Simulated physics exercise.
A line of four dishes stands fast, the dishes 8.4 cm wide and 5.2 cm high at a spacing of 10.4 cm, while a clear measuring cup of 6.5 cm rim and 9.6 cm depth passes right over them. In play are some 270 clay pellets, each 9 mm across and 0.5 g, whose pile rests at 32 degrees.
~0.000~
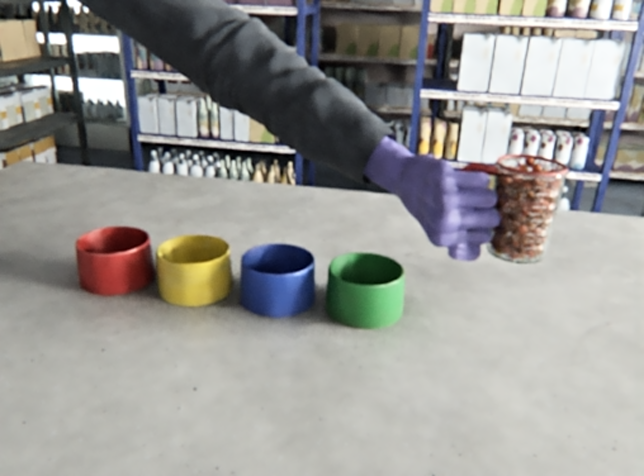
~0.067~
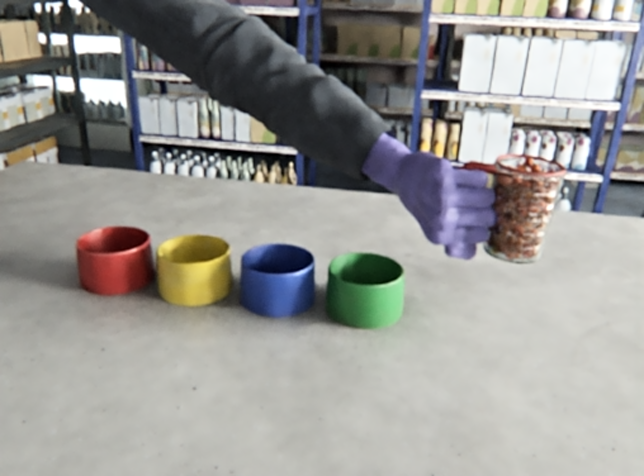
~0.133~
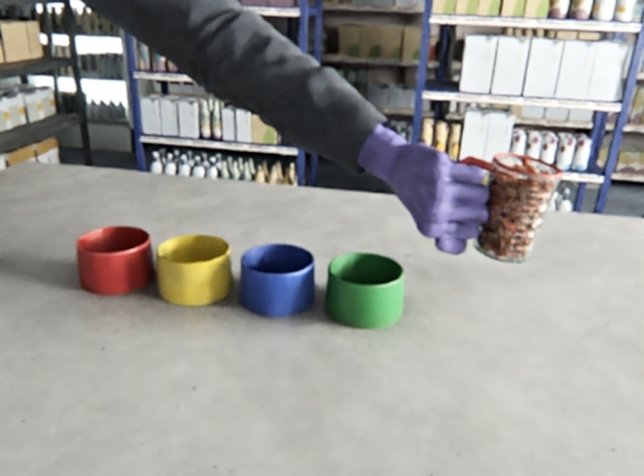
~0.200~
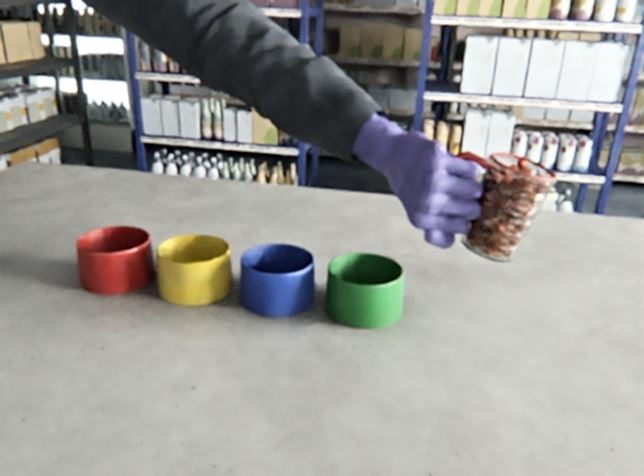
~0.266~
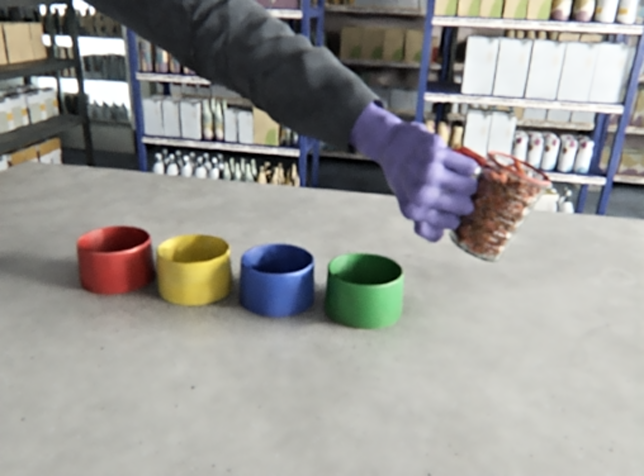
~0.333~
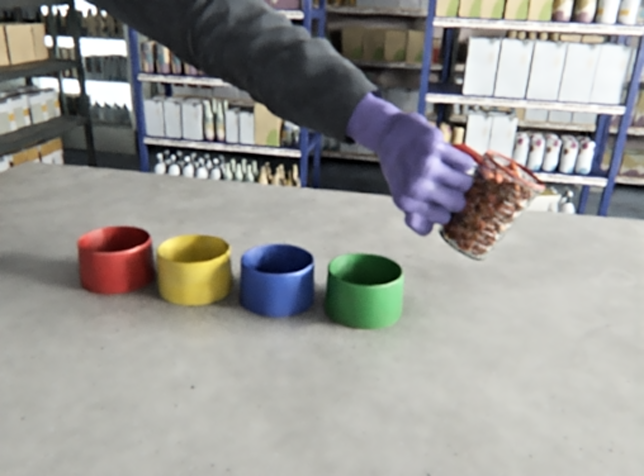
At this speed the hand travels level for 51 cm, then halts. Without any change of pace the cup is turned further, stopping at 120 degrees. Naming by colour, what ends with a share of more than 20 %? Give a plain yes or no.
Red dish - no, blue dish - no, green dish - yes, yellow dish - no, counter - yes.
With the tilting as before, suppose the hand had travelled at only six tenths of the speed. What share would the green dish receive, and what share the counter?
Green: 0; counter: 100.
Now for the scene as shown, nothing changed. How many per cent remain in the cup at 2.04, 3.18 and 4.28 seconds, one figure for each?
At the three moments: 0, 0 and 0 percent.
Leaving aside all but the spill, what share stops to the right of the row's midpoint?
Estimated share comes to about 100 per cent.
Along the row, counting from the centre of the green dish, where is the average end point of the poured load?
It ends up around 4 cm from that dish's centre, over to the right.
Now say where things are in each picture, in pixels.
Cup at (523, 209), tilt 0 degrees, lip at (566, 168), moved 0.0 cm; middle of the pieces at (522, 212); green dish at (366, 269); blue dish at (278, 259); yellow dish at (194, 249); red dish at (113, 240), in the first frame.
Cup at (521, 209), tilt 2 degrees, lip at (564, 169), moved 0.2 cm; middle of the pieces at (520, 212), in the second frame.
Cup at (513, 209), tilt 7 degrees, lip at (560, 172), moved 0.9 cm; middle of the pieces at (512, 211), in the third frame.
Cup at (505, 208), tilt 13 degrees, lip at (555, 176), moved 1.8 cm; middle of the pieces at (504, 211), in the fourth frame.
Cup at (496, 208), tilt 19 degrees, lip at (549, 180), moved 2.6 cm; middle of the pieces at (495, 210), in the fifth frame.
Cup at (488, 207), tilt 25 degrees, lip at (543, 185), moved 3.5 cm; middle of the pieces at (486, 209); green dish at (366, 269); blue dish at (278, 259); yellow dish at (194, 249); red dish at (115, 239). The cup turns about 90 degrees a second and travels 13 cm a second, in the sixth frame.
Then, at 2.04 s, tilt 120 degrees; cup holds 0 %, green 55 %.
After 3.18 s, tilt 120 degrees; cup holds 0 %, green 55 %.
Then, at 4.28 s, tilt 120 degrees; cup holds 0 %, green 55 %.
In the end, at 4.6 s, red 0 %, blue 0 %, green 55 %, yellow 0 %, counter 45 %.
